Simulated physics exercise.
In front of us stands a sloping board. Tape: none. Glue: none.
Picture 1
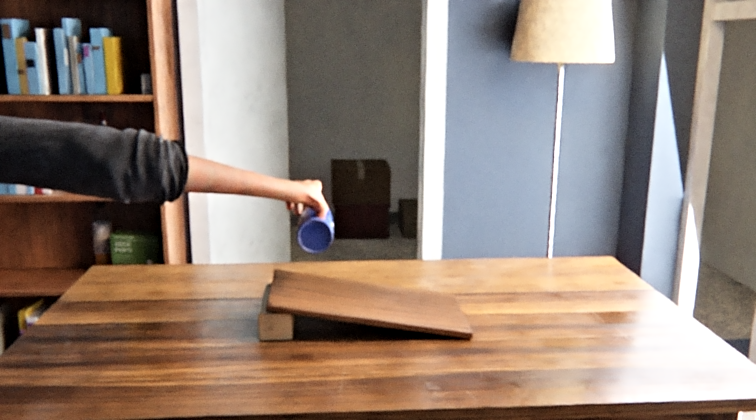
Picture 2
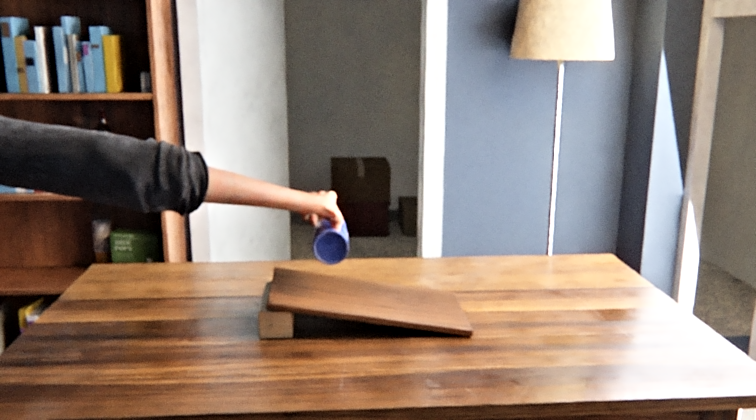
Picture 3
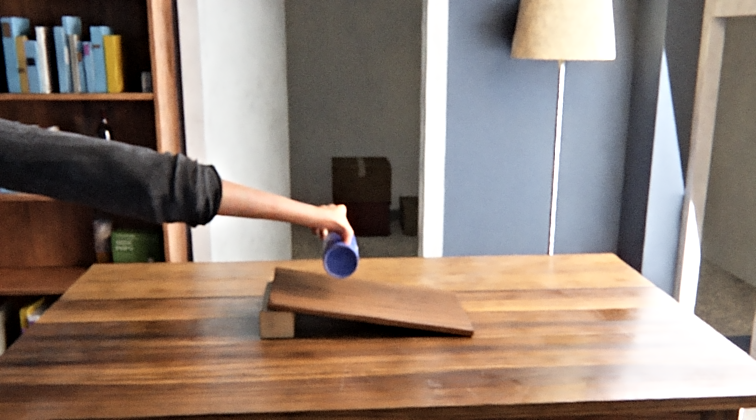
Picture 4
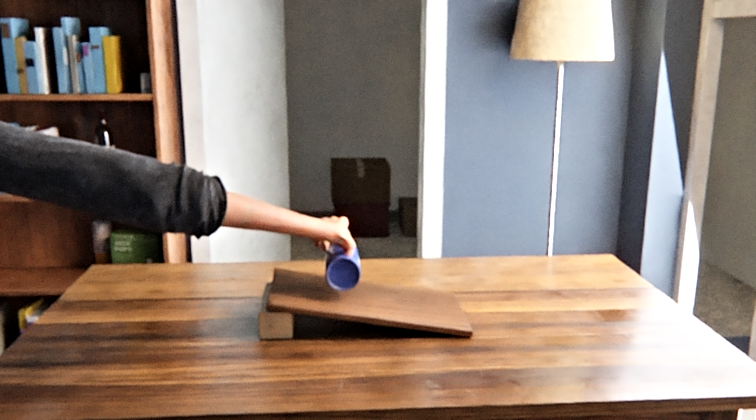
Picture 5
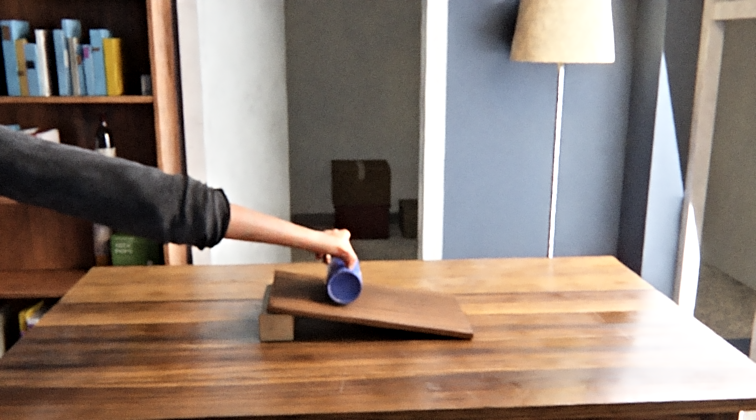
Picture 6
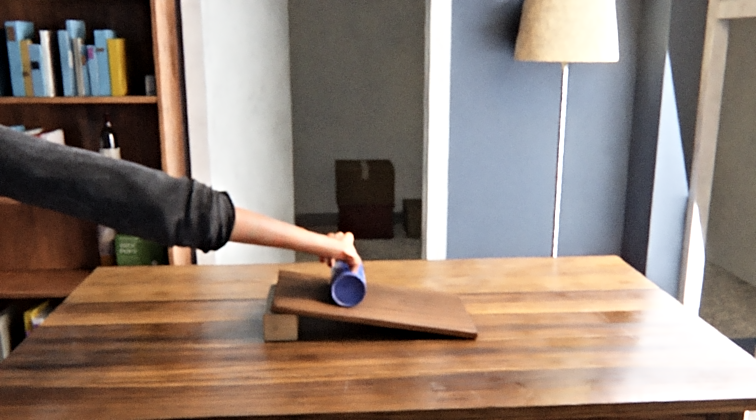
A hand lowering a blue jar on its side onto a sloping wooden board on a table, moving slightly right.
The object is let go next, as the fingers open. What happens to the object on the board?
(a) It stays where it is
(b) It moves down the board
It moves down the board.
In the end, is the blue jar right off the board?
Blue jar - gone from the top.
Then, 0.80 s later than the last frame, blue jar moved well along near (463, 296).
Then, 1.40 s later than the last frame, blue jar now off the board.
Then, 1.90 s later than the last frame, things are still on the move.
When it is over, off the board, blue jar. The blue jar slides or rolls down.
